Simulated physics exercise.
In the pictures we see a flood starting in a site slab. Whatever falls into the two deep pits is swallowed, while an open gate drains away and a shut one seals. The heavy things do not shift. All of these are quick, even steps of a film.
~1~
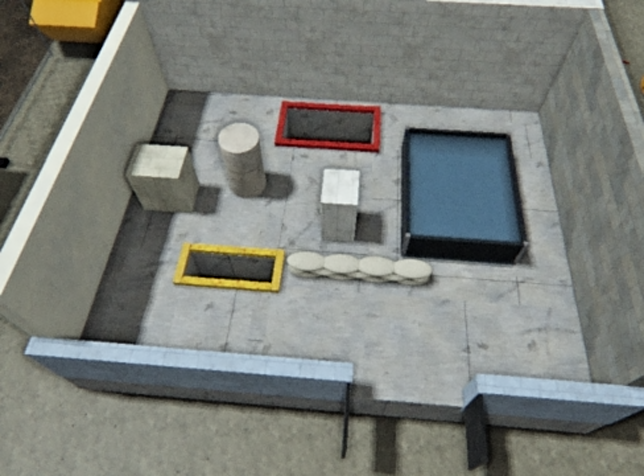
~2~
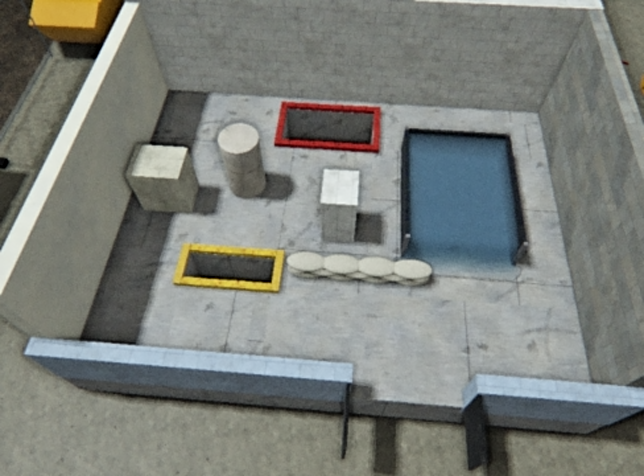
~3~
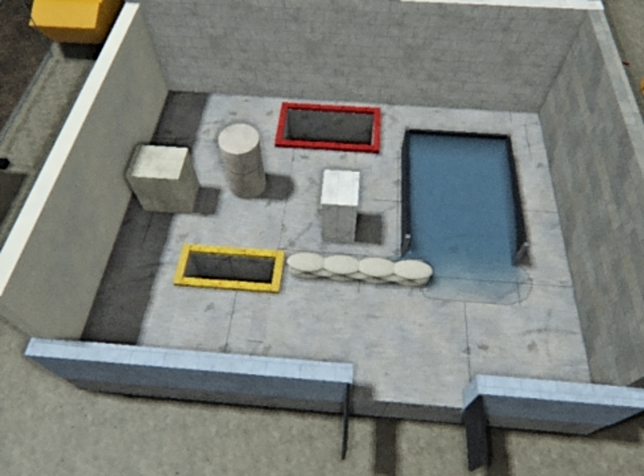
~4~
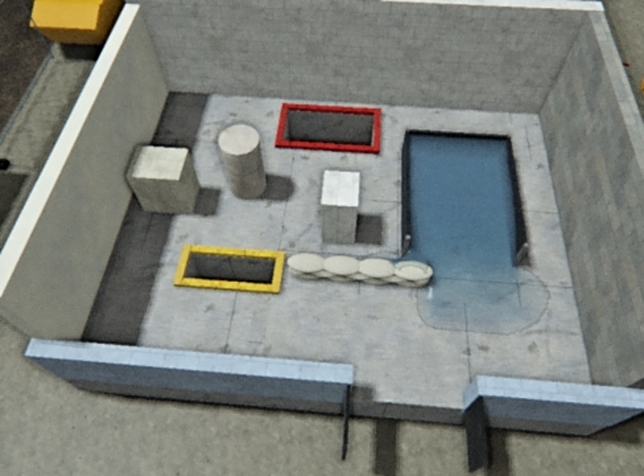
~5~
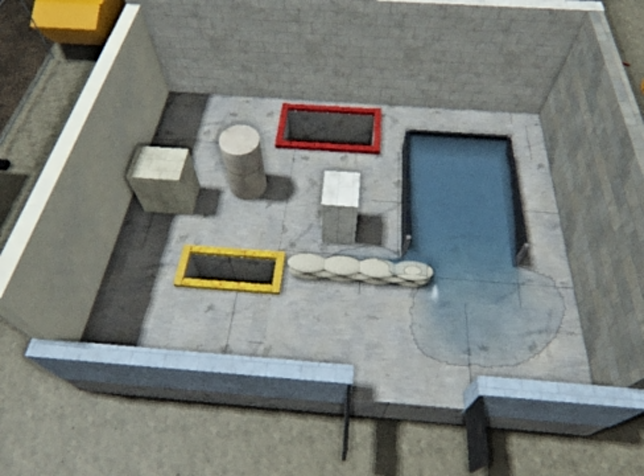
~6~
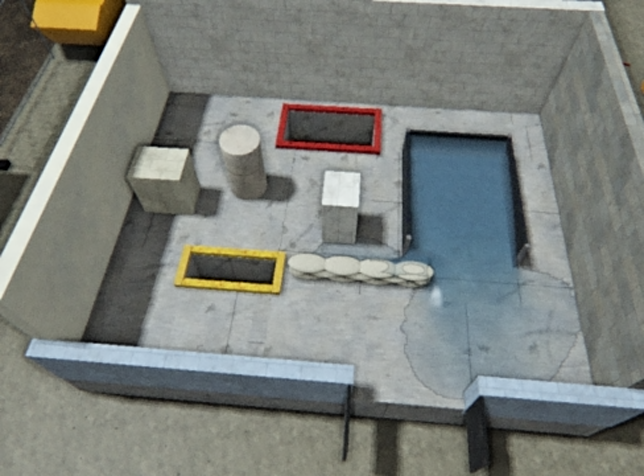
In the video, blue water sits in a dark-edged tank inside a walled slab, then pours out at the tank's near end and spreads across the pale floor toward the low front wall and leftward past the row of white rounded shapes.
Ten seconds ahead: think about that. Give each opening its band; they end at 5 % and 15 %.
At the end, as it plays out the gate goes past fifteen per cent; as it plays out the yellow pit never reaches five per cent; as it plays out the red pit never reaches five per cent.
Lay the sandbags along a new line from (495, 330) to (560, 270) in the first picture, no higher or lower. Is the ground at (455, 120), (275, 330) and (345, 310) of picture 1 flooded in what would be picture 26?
Going through them in order, I'd say not reached, then reached, then reached.
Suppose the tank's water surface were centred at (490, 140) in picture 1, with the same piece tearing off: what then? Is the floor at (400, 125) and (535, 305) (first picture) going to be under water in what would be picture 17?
Result, in sequence: Unreached; waterlogged.
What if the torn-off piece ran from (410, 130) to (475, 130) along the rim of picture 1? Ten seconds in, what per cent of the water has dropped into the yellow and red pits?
Approximately, yellow takes 0 % and red takes 12 %.
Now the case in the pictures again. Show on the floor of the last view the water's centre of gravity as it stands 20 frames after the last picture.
I'd place it roughly at (466, 277).
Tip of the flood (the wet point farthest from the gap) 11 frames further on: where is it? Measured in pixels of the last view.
My pick would be pixel (197, 222).
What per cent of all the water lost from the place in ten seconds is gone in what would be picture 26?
Share gone: About 50 %.
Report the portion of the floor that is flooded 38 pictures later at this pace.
Estimate: Some 60 in a hundred.
A moment on, water covers 20 % of the floor; the gate 2 %, the yellow pit 0 %, the red pit 0 %.
Next, water covers 25 % of the floor; the gate 8 %, the yellow pit 0 %, the red pit 0 %.
Then, water covers 35 % of the floor; the gate 17 %, the yellow pit 0 %, the red pit 0 %.
Later, water covers 60 % of the floor; the gate 26 %, the yellow pit 0 %, the red pit 0 %.
In the end, water covers 75 % of the floor; the gate 33 %, the yellow pit 0 %, the red pit 0 %.
